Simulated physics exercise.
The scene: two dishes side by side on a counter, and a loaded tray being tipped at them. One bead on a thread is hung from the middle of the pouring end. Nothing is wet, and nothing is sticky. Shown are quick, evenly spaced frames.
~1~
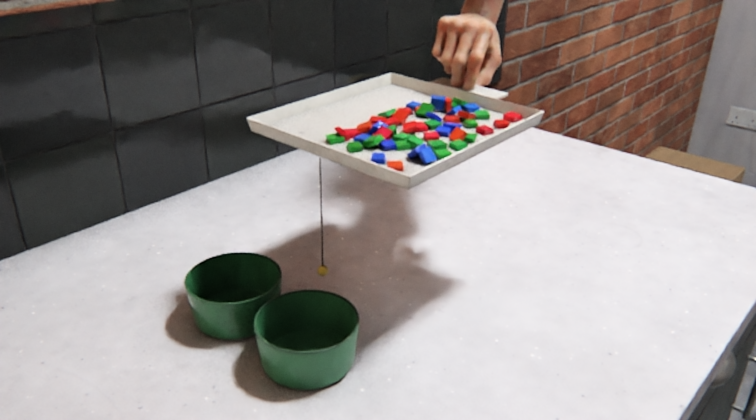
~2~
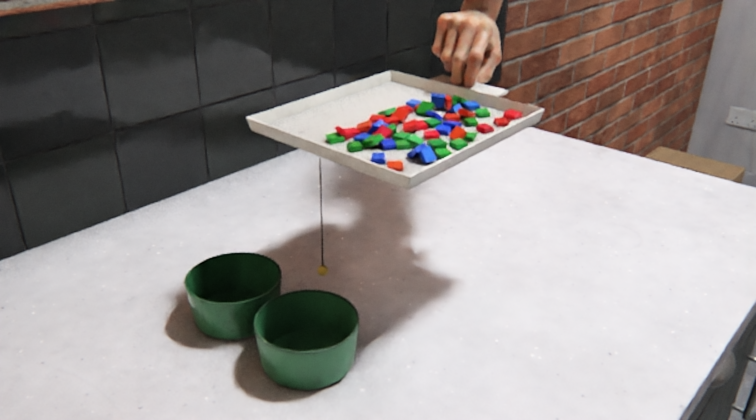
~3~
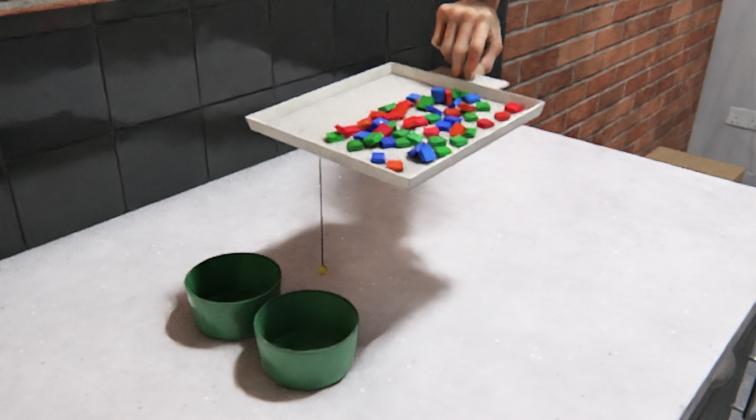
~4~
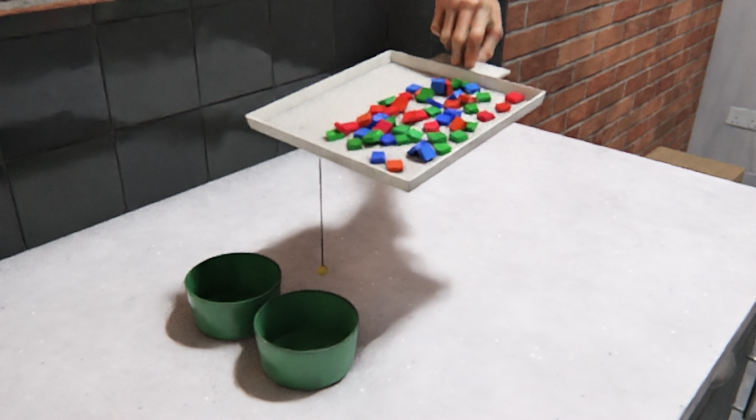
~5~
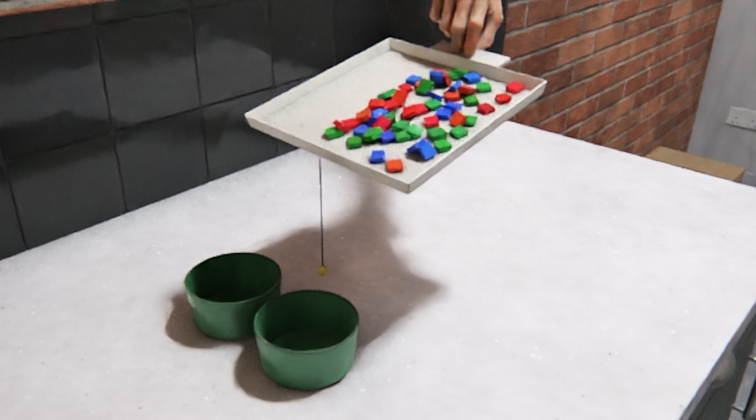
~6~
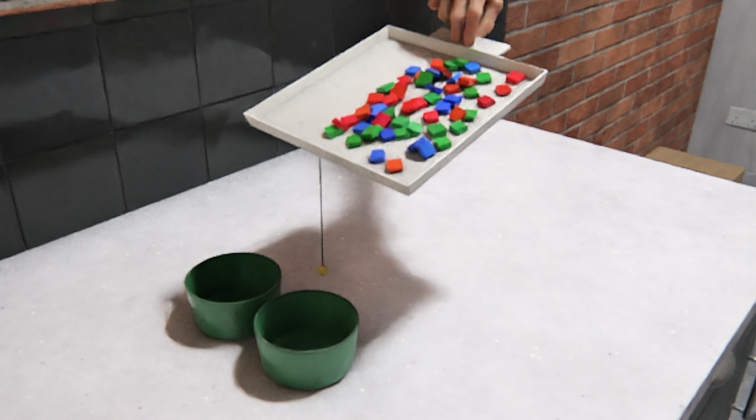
A pale square tray of small red, blue and green pieces, gripped by a hand at its far side, hangs above a light speckled counter seen from slightly above, with dark tiles and red brick behind. Two green dishes sit side by side below, near a small yellowish bead on a dark thread. The hand raises the tray's far side, slanting it gradually toward the viewer, while the pieces shift only slightly and the camera stays still.
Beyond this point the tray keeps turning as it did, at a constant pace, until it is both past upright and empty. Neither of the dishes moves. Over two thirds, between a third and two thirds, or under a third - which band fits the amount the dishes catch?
The band is between a third and two thirds.
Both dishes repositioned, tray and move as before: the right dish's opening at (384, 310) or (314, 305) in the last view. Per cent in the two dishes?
Close to 40 in a hundred, then close to 40 in a hundred.
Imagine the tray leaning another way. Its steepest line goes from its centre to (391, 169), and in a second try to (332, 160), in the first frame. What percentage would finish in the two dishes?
The share is 0 per cent in the first and 70 per cent in the second.
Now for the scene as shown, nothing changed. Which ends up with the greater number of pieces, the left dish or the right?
Observation: The right-placed dish is the fuller of the two.
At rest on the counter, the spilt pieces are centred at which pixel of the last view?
Centre at rest: About (373, 399).
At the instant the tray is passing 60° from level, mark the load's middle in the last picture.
The load is centred about (384, 126).
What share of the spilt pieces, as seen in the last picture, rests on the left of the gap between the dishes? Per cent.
It works out to some 10 per cent.
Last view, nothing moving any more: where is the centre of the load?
Roughly pixel (329, 372).
Soon after the last picture, tray tipped steeply; all on the tray.
A little later, tray tipped past a quarter turn; a small part on the tray; about a quarter in the right dish; about a quarter outside both; about half in the air.
Later still, tray tipped past a quarter turn; about half in the right dish; a stray few in the left dish; about half outside both.
At rest, tray tipped past a quarter turn; about half in the right dish; a stray few in the left dish; about half outside both.
